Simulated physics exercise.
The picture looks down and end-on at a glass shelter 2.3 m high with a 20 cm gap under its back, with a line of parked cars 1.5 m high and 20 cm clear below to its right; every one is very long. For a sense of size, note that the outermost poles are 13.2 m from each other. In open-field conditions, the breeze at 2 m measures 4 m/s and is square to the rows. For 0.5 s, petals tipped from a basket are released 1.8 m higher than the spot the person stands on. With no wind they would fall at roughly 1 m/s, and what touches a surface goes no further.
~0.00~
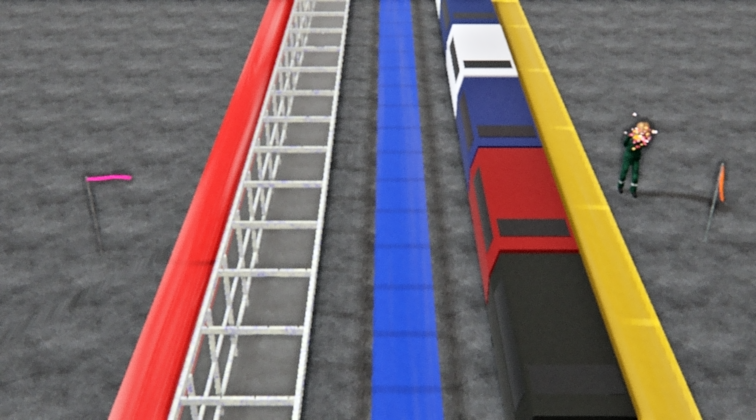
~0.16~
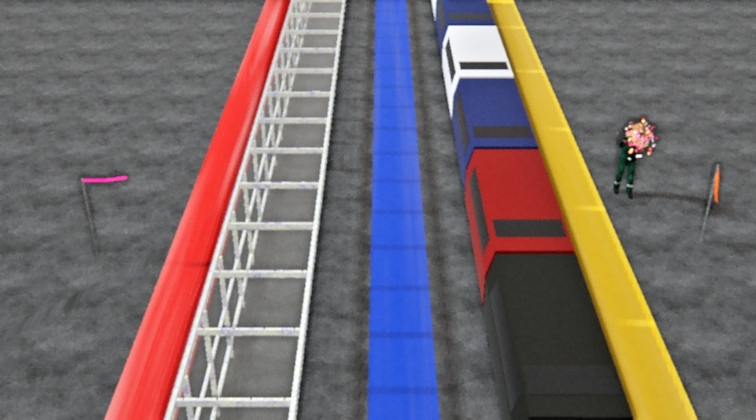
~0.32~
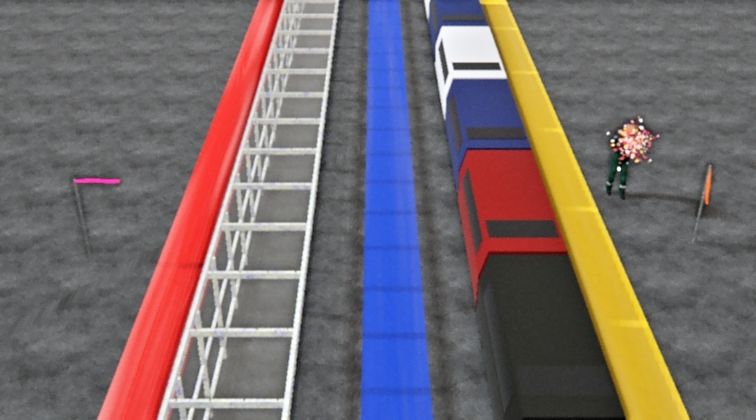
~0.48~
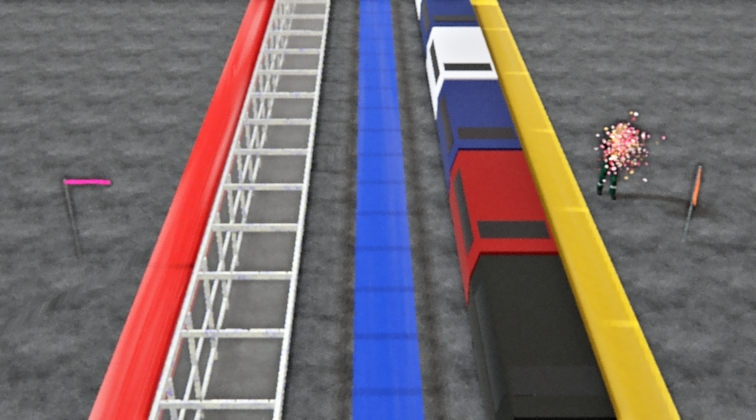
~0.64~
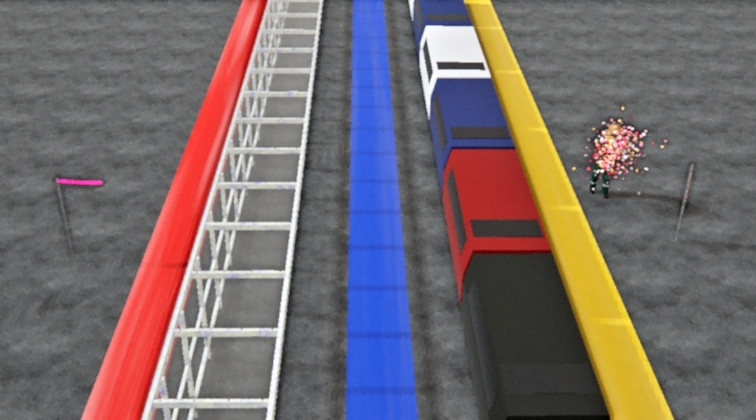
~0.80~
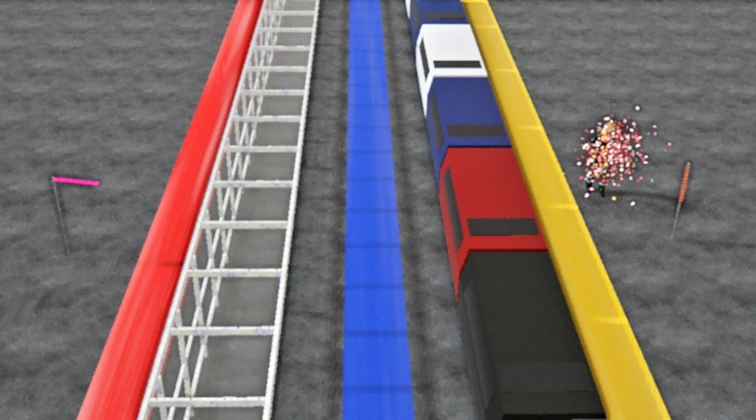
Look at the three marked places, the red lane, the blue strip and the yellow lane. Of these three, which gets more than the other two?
I would say the yellow one.
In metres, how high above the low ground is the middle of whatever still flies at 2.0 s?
Roughly 0.8 m up.
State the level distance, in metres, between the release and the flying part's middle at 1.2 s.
About 0.0 m.
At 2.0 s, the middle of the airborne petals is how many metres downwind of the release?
Roughly 0.0 m.
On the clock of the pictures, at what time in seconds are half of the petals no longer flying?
Estimated time: Near 2.2 s.
After 1.2 s, 3 % is no longer flying here, and 0 % lies on the red lane, 0 % on the yellow lane and 0 % on the blue strip; the middle of what still flies is 1.0 m above the low ground, near (607, 166).
After 2.0 s, 39 % is no longer flying here, and 0 % lies on the red lane, 13 % on the yellow lane and 0 % on the blue strip; the middle of what still flies is 0.7 m above the low ground, near (601, 177).
After 3.5 s, 83 % is no longer flying here, and 0 % lies on the red lane, 34 % on the yellow lane and 0 % on the blue strip; the middle of what still flies is 0.7 m above the low ground, near (613, 181).
After 8.0 s, 99 % is no longer flying here, and 0 % lies on the red lane, 39 % on the yellow lane and 0 % on the blue strip.
After 45.0 s, 100 % is no longer flying here, and 0 % lies on the red lane, 40 % on the yellow lane and 0 % on the blue strip.
